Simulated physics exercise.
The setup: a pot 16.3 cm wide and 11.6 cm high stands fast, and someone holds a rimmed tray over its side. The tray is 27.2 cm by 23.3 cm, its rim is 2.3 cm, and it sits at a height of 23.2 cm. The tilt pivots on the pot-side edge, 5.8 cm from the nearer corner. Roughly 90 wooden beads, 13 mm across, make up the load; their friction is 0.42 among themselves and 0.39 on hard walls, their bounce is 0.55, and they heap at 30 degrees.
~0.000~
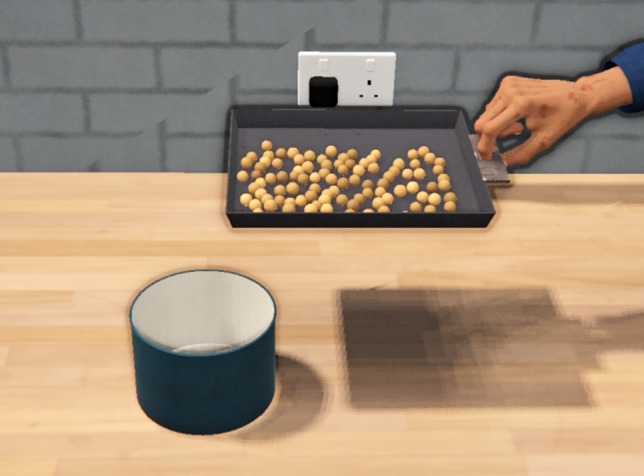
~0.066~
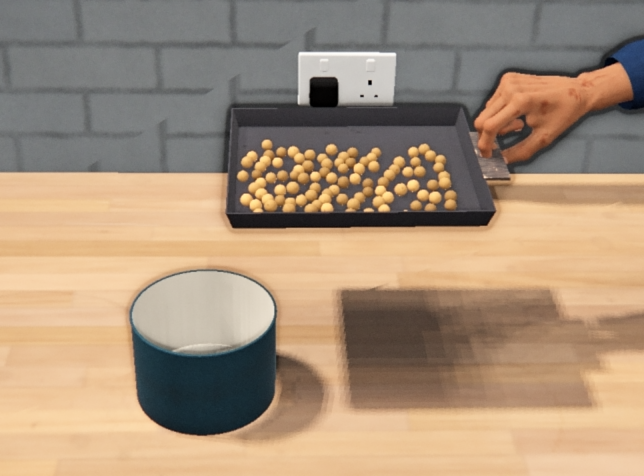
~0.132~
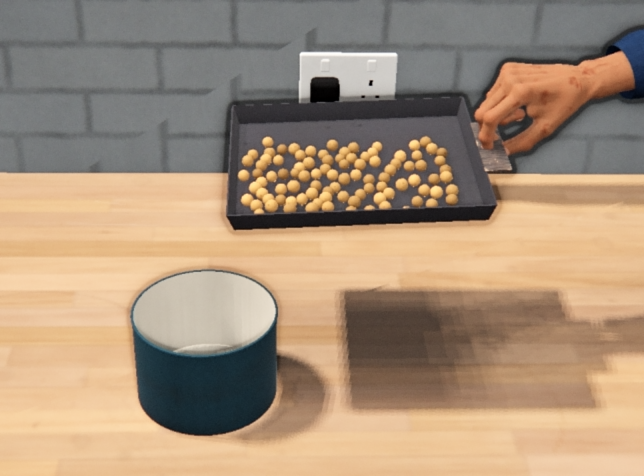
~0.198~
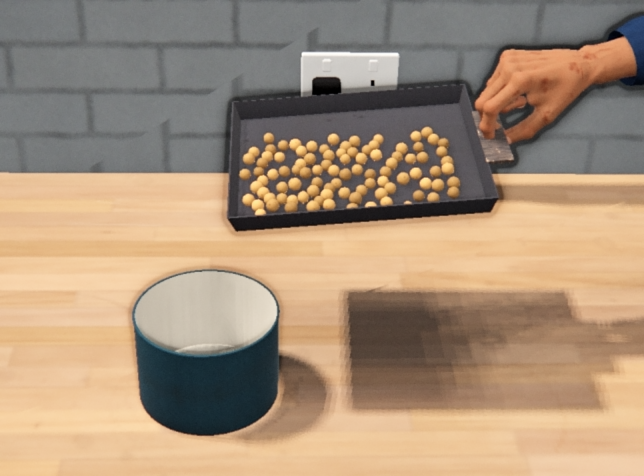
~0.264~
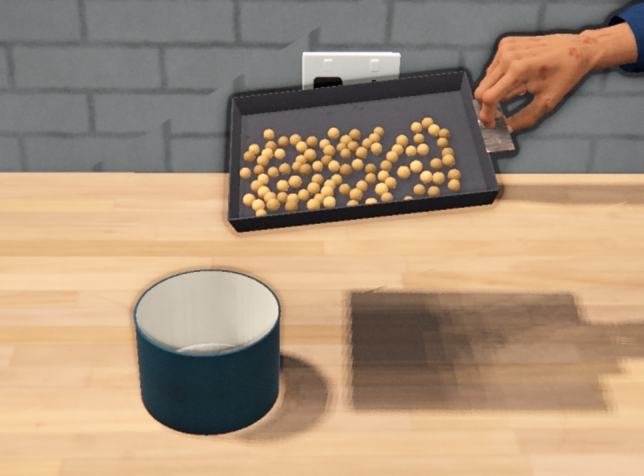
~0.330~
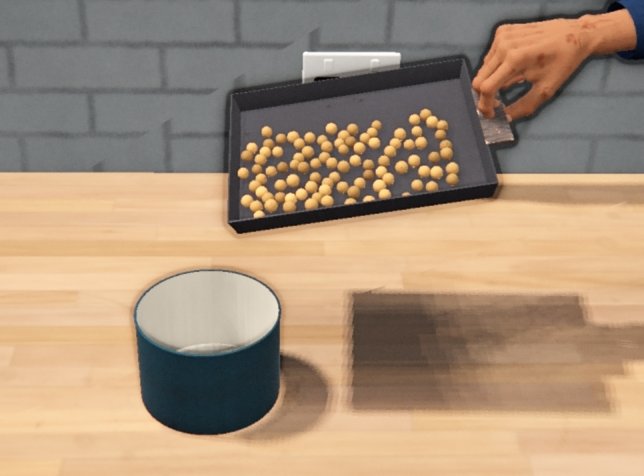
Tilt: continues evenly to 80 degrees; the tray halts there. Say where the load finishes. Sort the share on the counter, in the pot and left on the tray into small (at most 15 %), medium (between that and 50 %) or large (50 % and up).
Counter - small, pot - large, tray - small.
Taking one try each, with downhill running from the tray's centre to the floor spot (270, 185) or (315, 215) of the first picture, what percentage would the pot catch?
About 95 per cent on the first try and 70 per cent on the second.
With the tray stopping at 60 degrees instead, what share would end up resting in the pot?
The pot would get around 0 per cent.
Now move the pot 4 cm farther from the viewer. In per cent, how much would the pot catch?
Then roughly 70 percent would land in it.
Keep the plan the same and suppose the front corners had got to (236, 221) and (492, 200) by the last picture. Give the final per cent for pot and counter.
In the pot: 70 per cent; on the counter: 30 per cent.
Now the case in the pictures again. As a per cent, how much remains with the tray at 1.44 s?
About 100 per cent.
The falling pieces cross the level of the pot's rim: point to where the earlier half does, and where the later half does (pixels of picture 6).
First near (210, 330), later near (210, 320).
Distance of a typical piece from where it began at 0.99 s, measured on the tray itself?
Roughly 6 cm.
After 0.99 s, tilt 44 degrees; the tray holds 100 %, the pot 0 %.
After 1.44 s, tilt 66 degrees; the tray holds 100 %, the pot 0 %.
After 1.95 s, tilt 80 degrees; the tray holds 50 %, the pot 20 %.
At rest (3.3 s), counter 0 %, pot 100 %, tray 0 %.
